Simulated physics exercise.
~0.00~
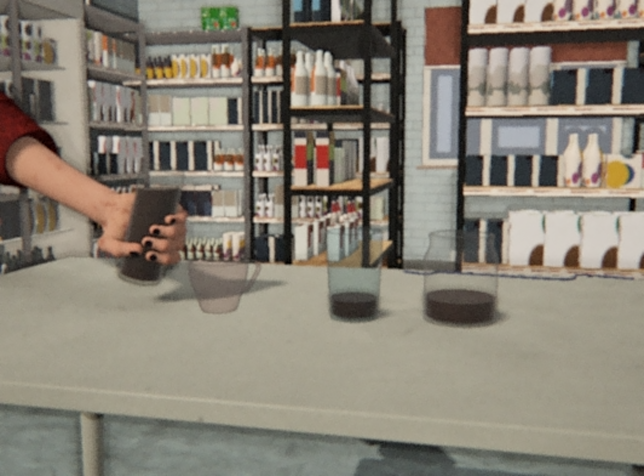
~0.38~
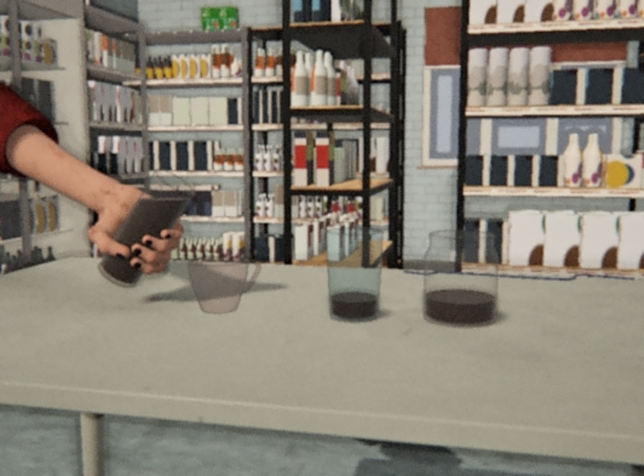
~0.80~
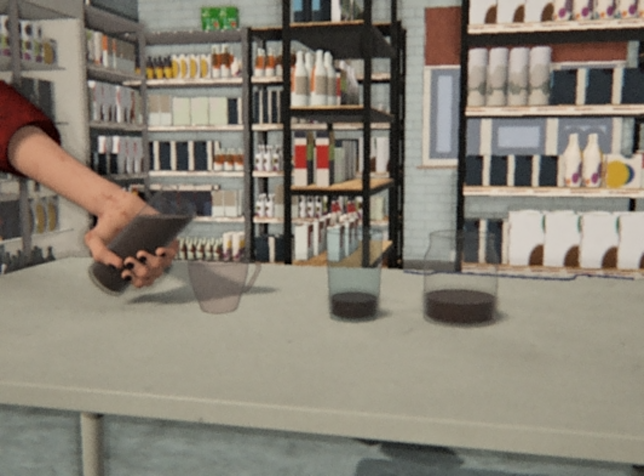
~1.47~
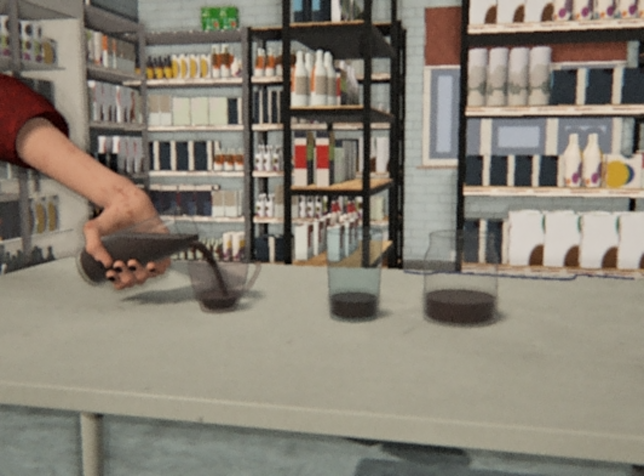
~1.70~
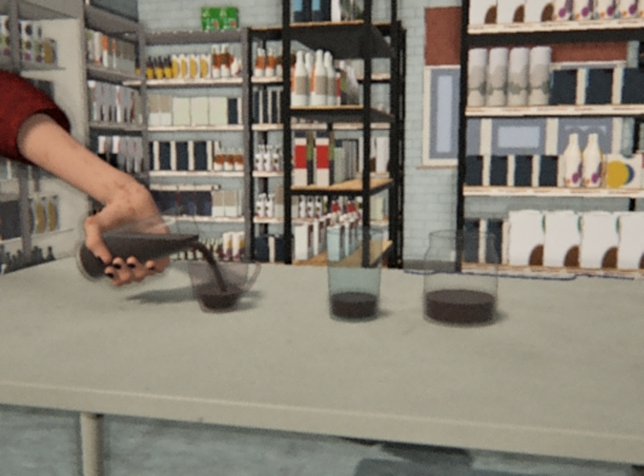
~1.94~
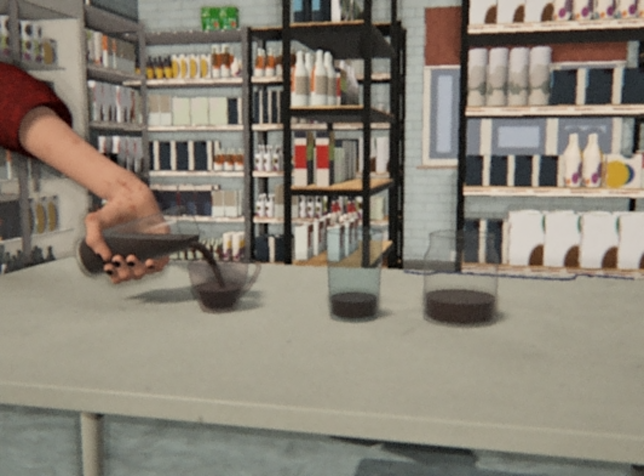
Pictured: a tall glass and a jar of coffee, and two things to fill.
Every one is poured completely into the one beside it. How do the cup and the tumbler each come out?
I expect the cup will spill; I expect the tumbler will keep it all in.
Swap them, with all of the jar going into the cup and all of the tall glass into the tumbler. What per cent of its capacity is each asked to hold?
That comes to some 60 per cent for the first, and some 100 per cent for the second.
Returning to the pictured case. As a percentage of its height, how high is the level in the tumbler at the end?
I'd put it close to 60 per cent.
After 3.6 s, the cup is nearly full.
After 6.1 s, the cup is full to the brim and has run over.
After 12.0 s, the cup is full to the brim and has run over; the tumbler is about two thirds full.
